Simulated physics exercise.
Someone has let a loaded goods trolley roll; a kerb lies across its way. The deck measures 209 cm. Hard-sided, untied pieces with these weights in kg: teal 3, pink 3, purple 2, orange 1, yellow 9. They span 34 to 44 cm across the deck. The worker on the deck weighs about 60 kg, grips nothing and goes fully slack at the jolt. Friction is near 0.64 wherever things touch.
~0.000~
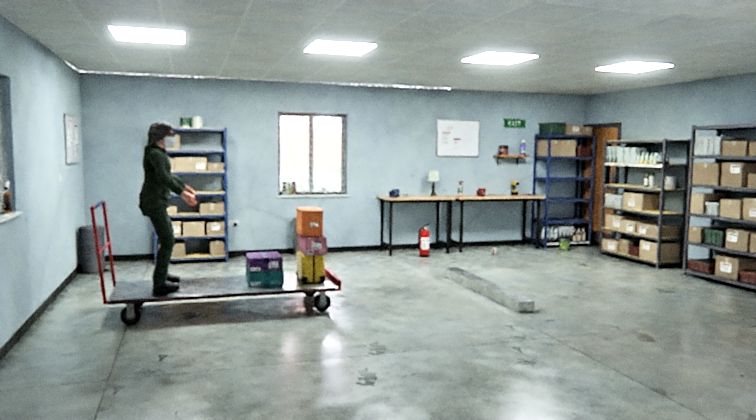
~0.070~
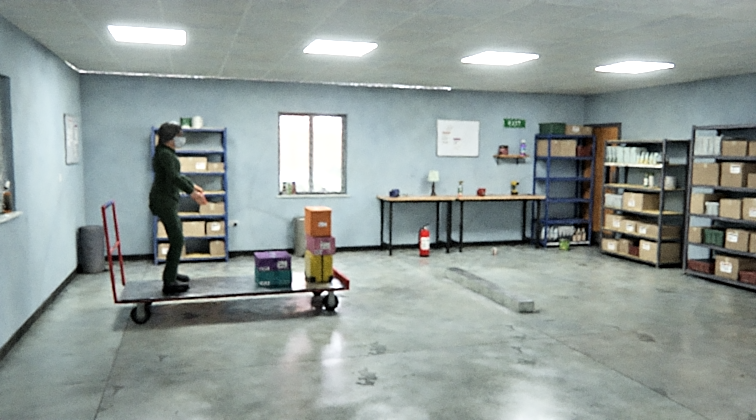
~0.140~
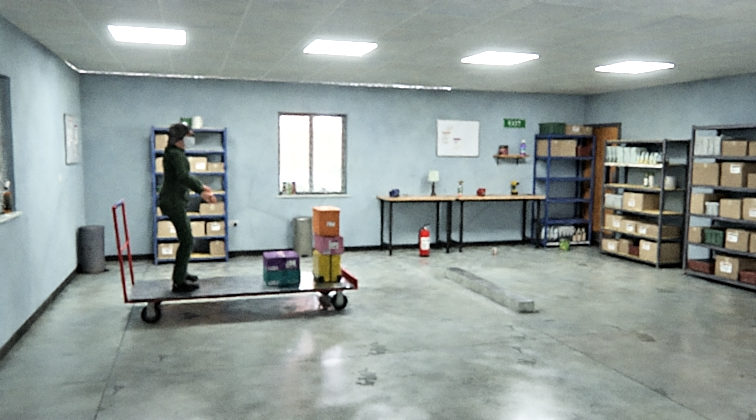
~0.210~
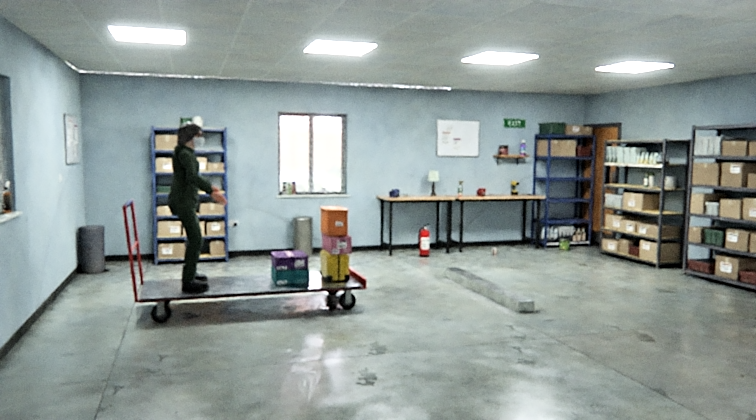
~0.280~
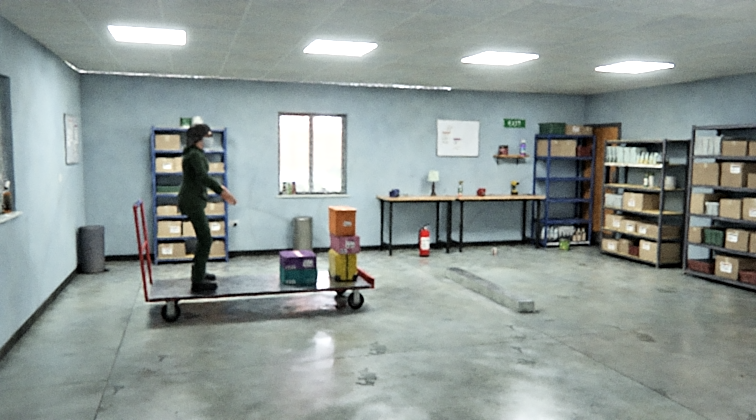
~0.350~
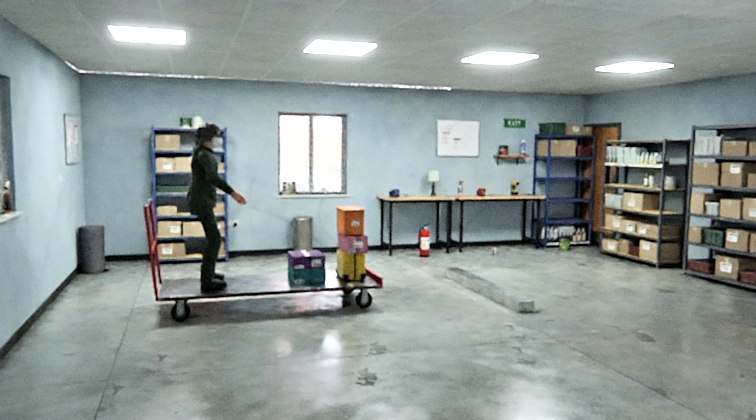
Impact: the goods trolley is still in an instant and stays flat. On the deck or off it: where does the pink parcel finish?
At this pace the pink parcel ends off the deck.
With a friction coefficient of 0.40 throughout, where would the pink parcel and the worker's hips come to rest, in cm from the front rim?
In that case pink 30 past, hips 140 behind.
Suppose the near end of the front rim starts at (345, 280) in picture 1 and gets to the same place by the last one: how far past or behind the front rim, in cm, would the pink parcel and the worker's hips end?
Then pink 20 behind, hips 150 behind.
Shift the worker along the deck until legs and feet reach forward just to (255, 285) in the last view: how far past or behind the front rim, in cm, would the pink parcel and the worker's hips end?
Then pink 20 past, hips 120 behind.
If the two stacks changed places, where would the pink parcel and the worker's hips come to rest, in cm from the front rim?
Then pink 40 behind, hips 140 behind.
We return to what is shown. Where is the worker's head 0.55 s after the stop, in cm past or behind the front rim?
About 80 cm behind the rim.
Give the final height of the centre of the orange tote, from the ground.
About 10 cm.
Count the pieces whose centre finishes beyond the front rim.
2 of them.
After 1.45 s the deck stops.
After 1.70 s the pink parcel is 4 cm behind the rim, tilted 15°, near (482, 236) in the last picture's view.
After 2.00 s the pink parcel is 5 cm behind the rim, tilted 35°, near (482, 235) in the last picture's view.
After 2.45 s the pink parcel is 15 cm past the rim, tilted 130°, near (496, 260) in the last picture's view.
When all is still (3.1 s), past the rim, pink parcel and orange tote; behind it, teal carton, purple parcel, yellow suitcase and the worker's hips.
